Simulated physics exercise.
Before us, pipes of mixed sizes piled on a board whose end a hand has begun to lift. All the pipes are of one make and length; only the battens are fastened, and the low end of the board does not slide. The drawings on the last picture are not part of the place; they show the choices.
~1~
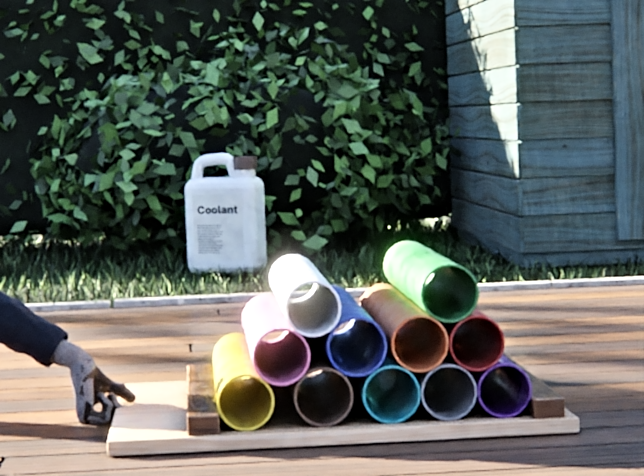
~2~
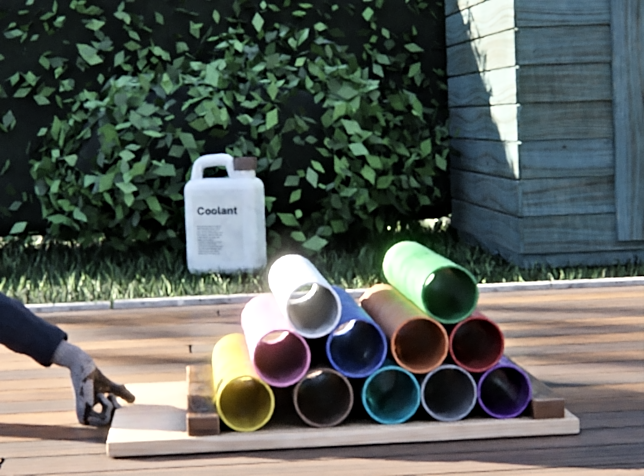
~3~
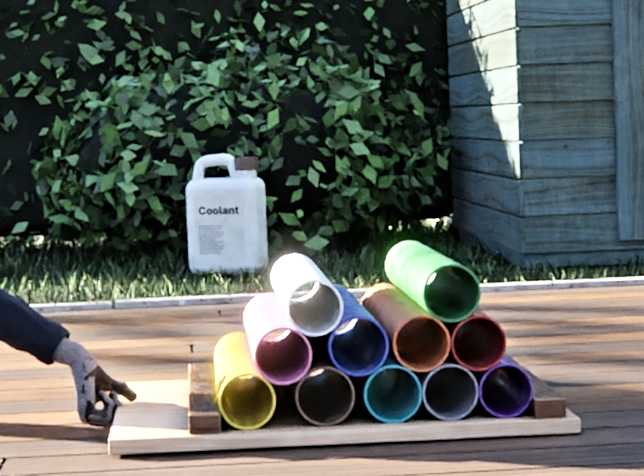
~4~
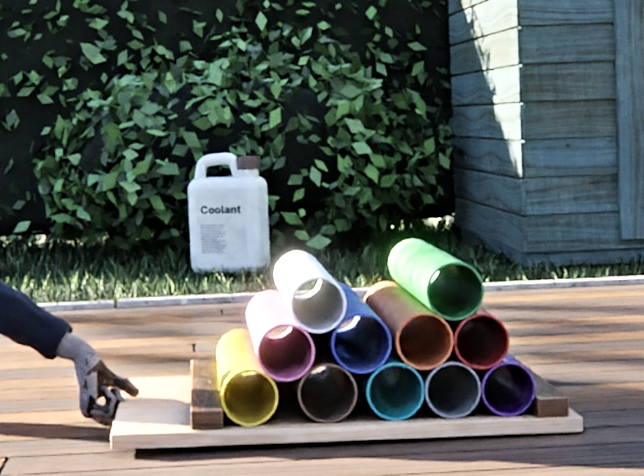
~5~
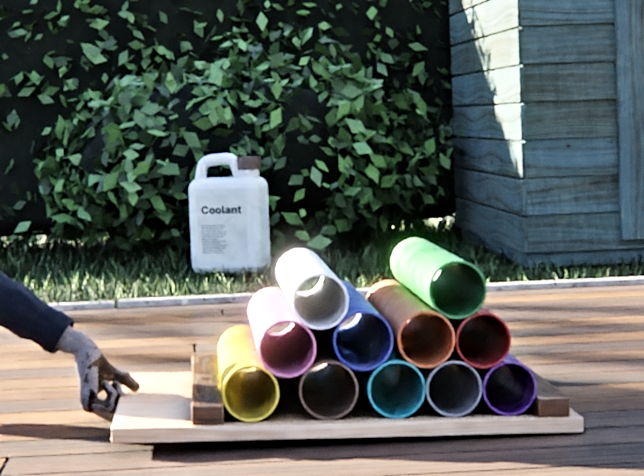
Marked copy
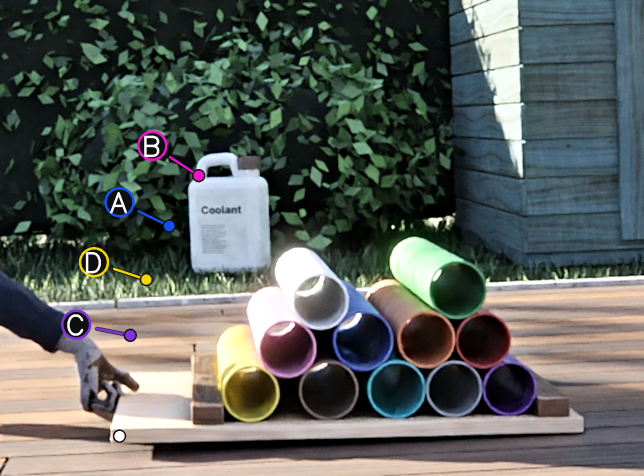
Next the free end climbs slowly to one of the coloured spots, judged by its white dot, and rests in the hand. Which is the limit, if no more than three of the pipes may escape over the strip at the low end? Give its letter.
No higher than D.
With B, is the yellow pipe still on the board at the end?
The yellow pipe: Yes.
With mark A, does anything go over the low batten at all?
Yes.
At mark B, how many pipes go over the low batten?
It comes to six.
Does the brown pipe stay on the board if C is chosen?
Yes, with C.
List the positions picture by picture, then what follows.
The first picture shows board (330, 397); yellow pipe (246, 402); brown pipe (323, 397).
The second picture shows brown pipe (323, 398); turquoise pipe (391, 395).
The third picture shows board (332, 396); yellow pipe (247, 401); pink pipe (283, 356); red pipe (478, 344).
The fourth picture shows board (334, 394); yellow pipe (250, 398); brown pipe (327, 393).
The fifth picture shows board (335, 391); yellow pipe (251, 393); brown pipe (328, 390).
On the marked copy, A at (169, 226); B at (199, 176); C at (130, 335); D at (146, 280); the white dot at (119, 436).
With D. Early on, board at 15°.
Further on, board at 21°.
At the end, board at 21°, none over the low batten.
As for the rest, A five over the low batten; B six over the low batten; C none over the low batten.
